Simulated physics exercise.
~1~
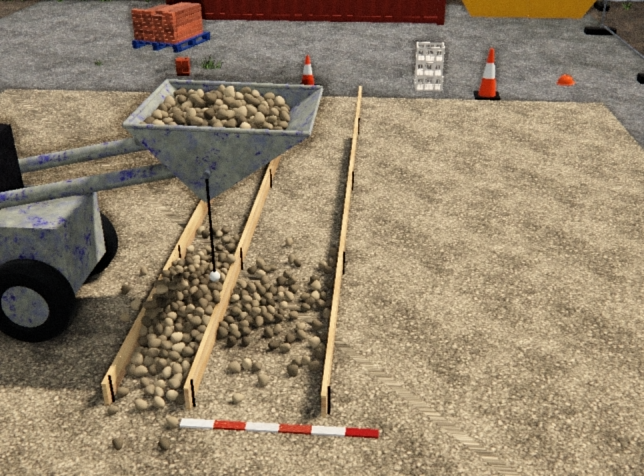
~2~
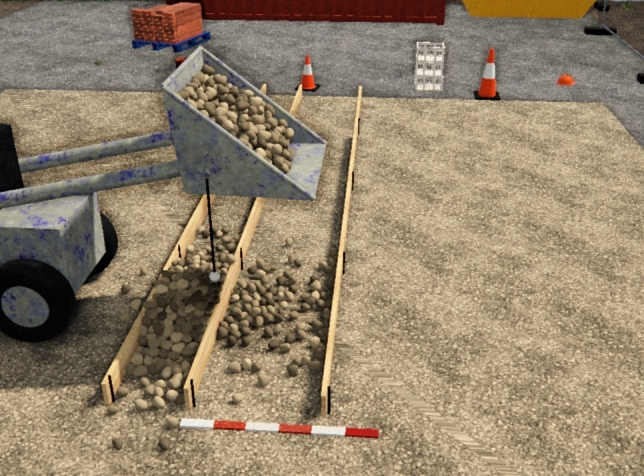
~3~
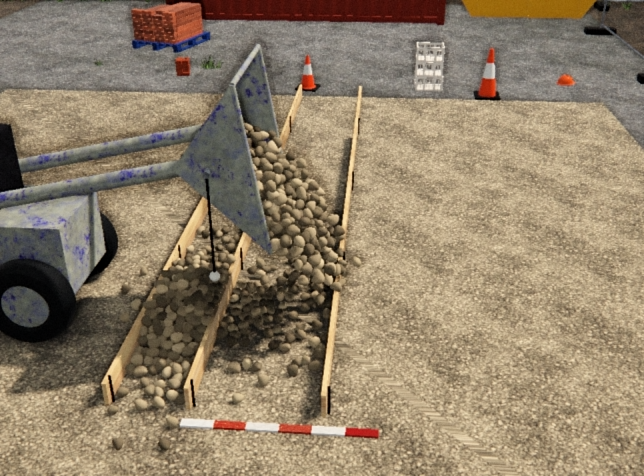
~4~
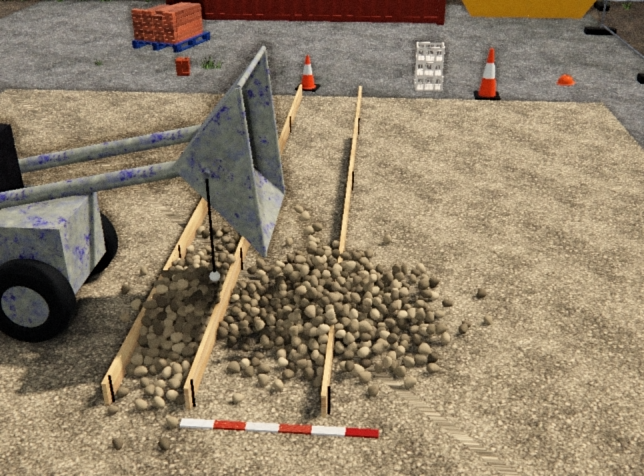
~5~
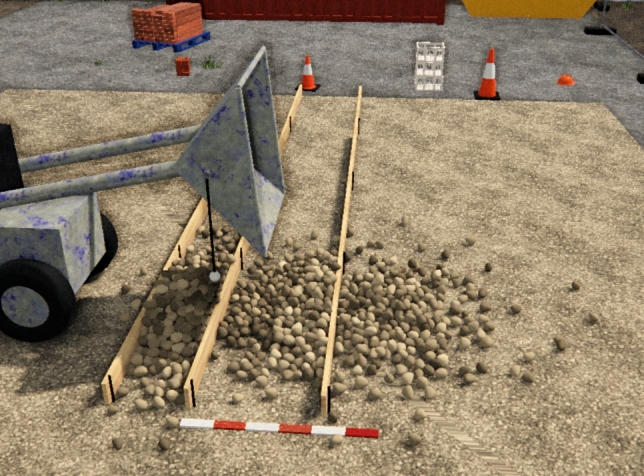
A raised loader bucket tips rightward and pours its stones, which spread past the right-hand plank.
